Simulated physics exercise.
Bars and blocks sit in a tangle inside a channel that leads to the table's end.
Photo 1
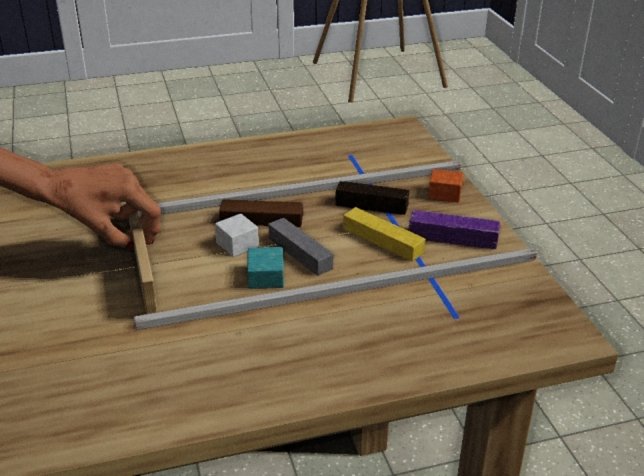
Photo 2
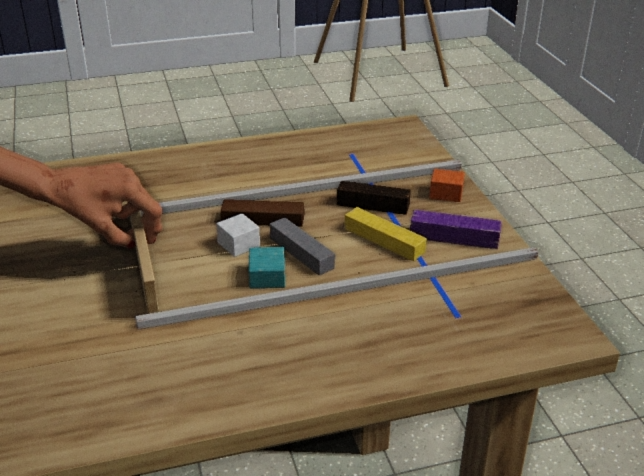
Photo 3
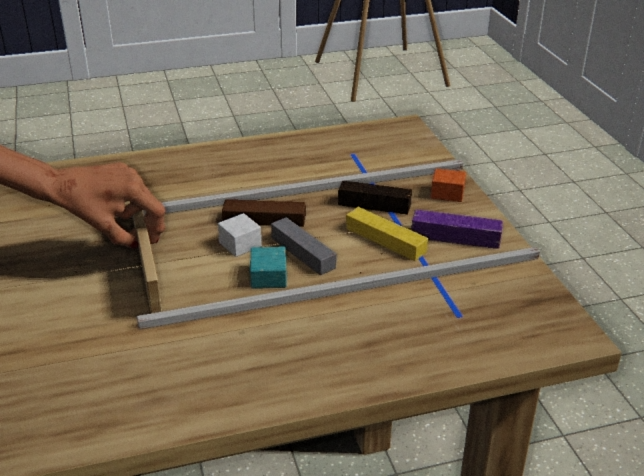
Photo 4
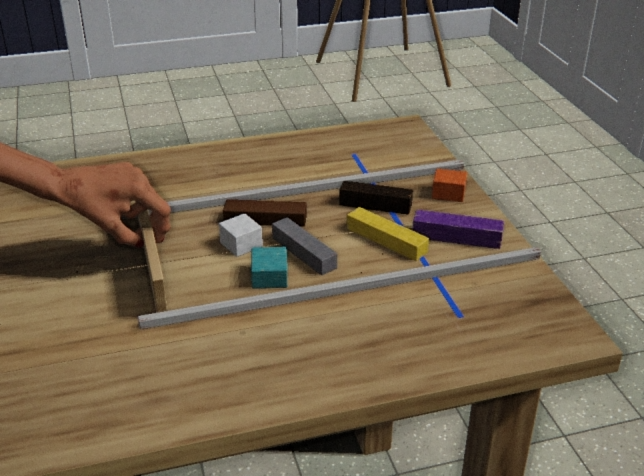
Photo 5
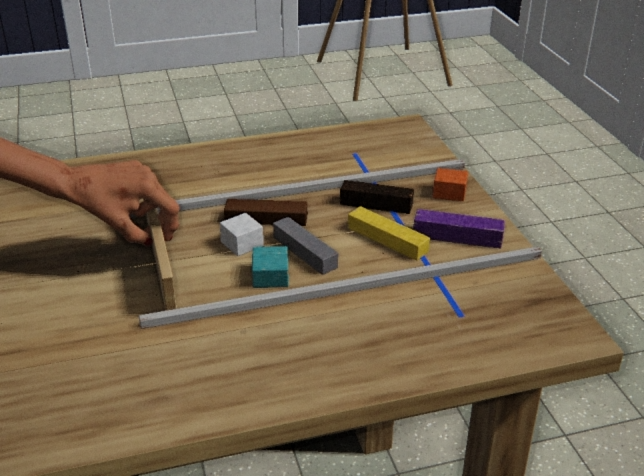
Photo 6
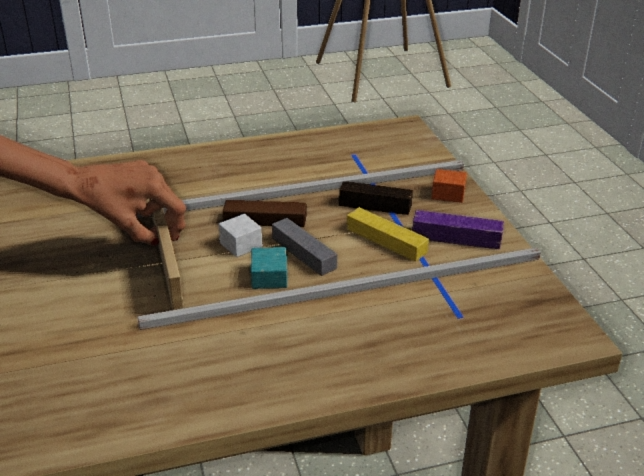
A hand slides a wooden board slightly rightward between two grey rails, while the coloured blocks and bars ahead stay untouched.
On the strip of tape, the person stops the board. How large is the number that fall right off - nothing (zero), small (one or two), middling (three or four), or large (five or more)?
Nothing - zero.
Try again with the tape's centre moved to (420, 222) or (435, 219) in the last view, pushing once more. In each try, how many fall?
Try by try, 1 and 2.
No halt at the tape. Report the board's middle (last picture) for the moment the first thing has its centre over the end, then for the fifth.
It sits around (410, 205) and after that around (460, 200).
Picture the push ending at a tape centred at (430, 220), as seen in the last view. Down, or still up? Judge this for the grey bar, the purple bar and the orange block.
One by one: The grey bar holds its spot, the purple bar topples, the orange block topples.
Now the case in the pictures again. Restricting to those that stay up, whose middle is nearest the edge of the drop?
The purple bar is the one you want.
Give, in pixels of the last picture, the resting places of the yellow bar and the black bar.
Yellow bar: About (472, 229); black bar: About (417, 182).
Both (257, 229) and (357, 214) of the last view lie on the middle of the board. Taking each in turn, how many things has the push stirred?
At the first place 4, at the second 7.
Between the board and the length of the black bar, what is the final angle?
Somewhere near 60 degrees, I'd say.
Soon after, none off yet; orange block at rest near (449, 186); purple bar at rest near (457, 230); black bar at rest near (376, 198).
Then, none off yet; orange block at rest near (449, 186); purple bar at rest near (457, 230); black bar at rest near (376, 197).
Further on, none off yet; orange block at rest near (449, 186); purple bar moved a little near (492, 227); black bar moved a little near (396, 187).
At rest, the number that fall off is zero.
